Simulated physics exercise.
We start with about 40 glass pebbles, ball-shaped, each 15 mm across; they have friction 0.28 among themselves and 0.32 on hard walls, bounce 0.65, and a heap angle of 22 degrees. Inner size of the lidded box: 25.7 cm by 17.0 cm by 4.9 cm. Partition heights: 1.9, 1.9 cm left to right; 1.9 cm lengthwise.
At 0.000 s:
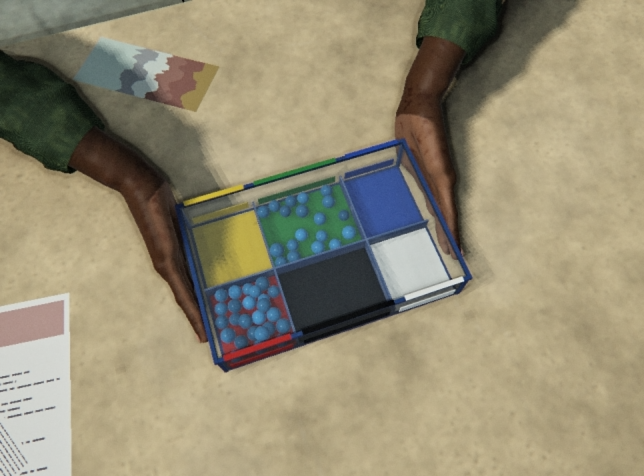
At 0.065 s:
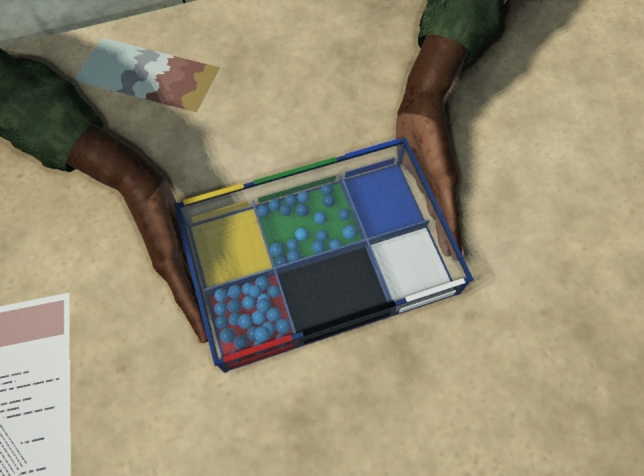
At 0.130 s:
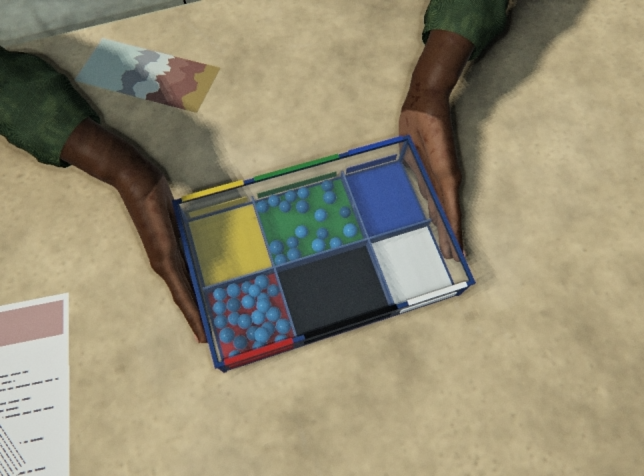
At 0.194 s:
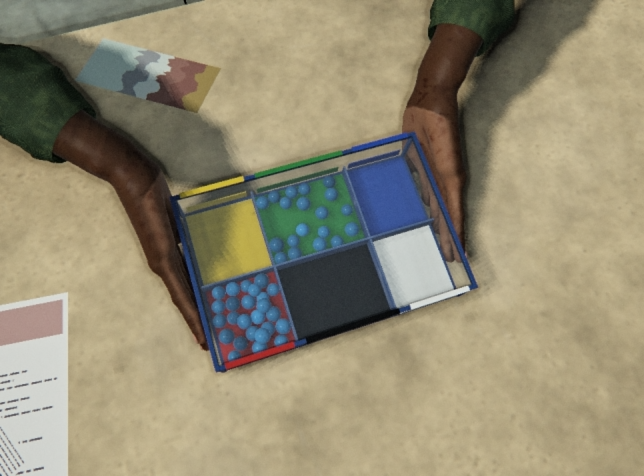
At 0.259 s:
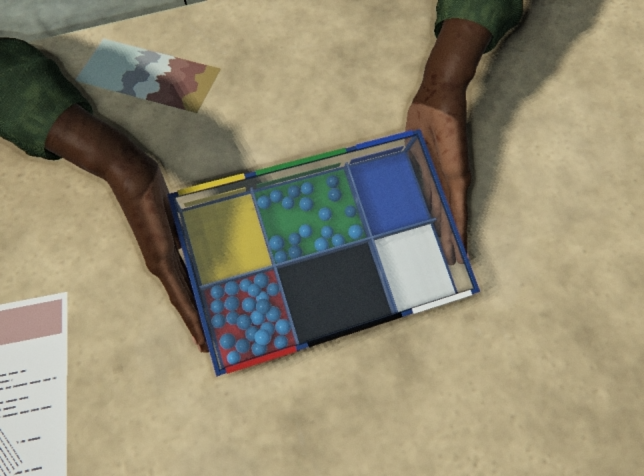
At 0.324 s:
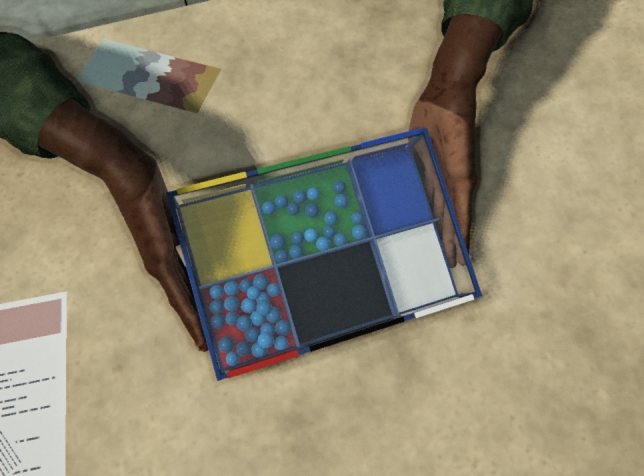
Two hands slightly tilting a clear box of coloured compartments on a tabletop, blue balls staying in the red and green sections.
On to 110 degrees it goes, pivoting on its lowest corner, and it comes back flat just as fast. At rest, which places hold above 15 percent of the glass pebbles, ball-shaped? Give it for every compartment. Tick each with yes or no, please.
Red - yes; blue - no; green - no; yellow - no; white - yes; black - yes.
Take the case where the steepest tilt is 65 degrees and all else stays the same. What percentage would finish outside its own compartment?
I'd estimate around 0 per cent.
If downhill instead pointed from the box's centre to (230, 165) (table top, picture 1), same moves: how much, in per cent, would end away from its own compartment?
About 70 per cent.
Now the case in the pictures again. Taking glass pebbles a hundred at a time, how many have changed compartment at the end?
Estimate: Some 50 %.
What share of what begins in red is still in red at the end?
Some 80 per cent.
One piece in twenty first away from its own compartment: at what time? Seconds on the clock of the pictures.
1.50 s or so.
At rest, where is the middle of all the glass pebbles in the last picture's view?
Near (307, 315).
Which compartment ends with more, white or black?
The larger amount is in the white one.
After 1.64 s, tilt 110 degrees; red 50 %, white 10 %, black 40 %.
After 2.52 s, tilt 49 degrees; red 50 %, white 30 %, black 25 %.
After 3.41 s, tilt 0 degrees; red 50 %, white 30 %, black 20 %.
At rest (4.4 s), red 50 %, blue 0 %, green 0 %, yellow 0 %, white 30 %, black 20 %.
